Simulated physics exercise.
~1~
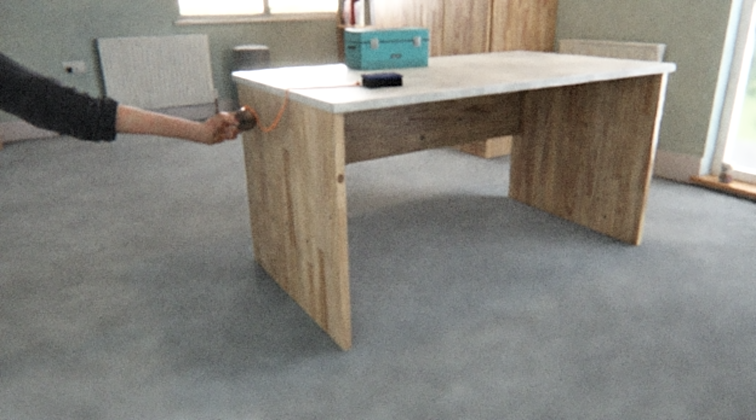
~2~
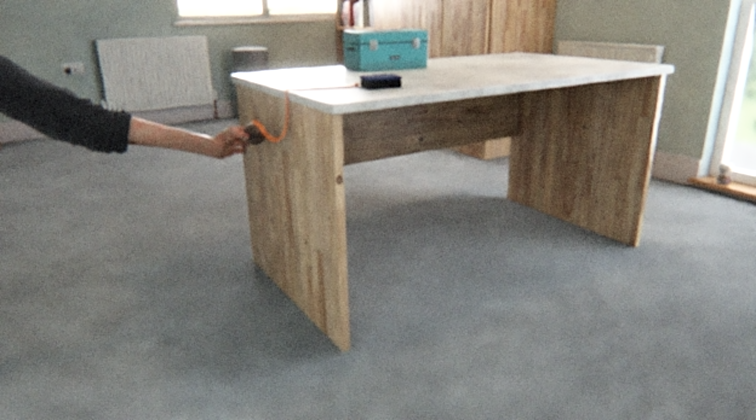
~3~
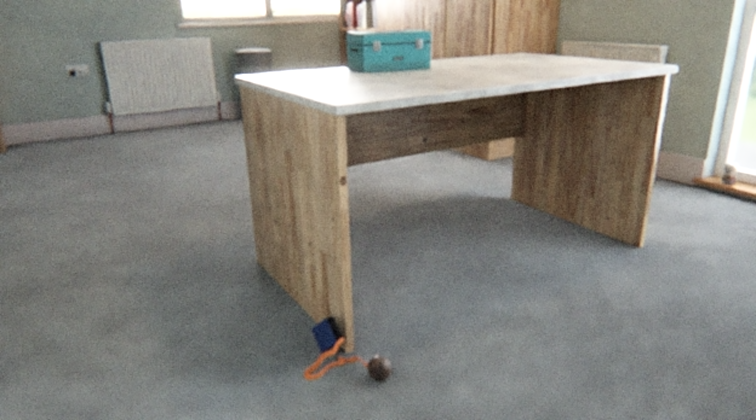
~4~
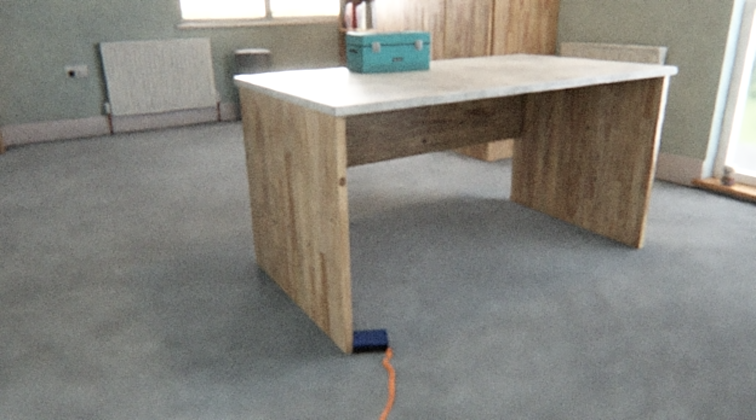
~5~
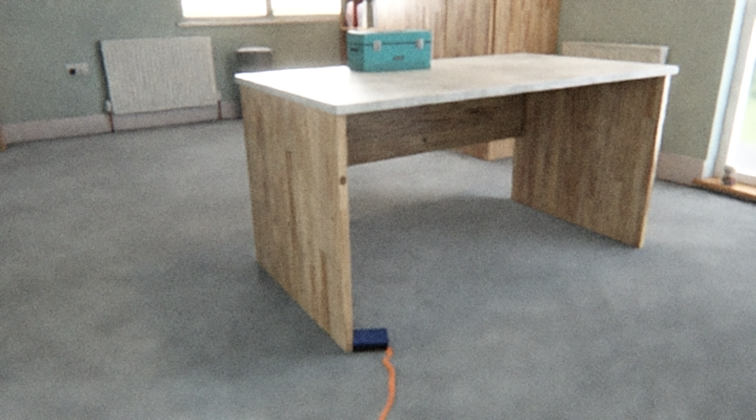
In a carpeted room, a hand held a brown ball on an orange ribbon off the end of a desk and let go, and the ball dropped to the floor, dragging the dark block down after it while the turquoise toolbox stayed put.
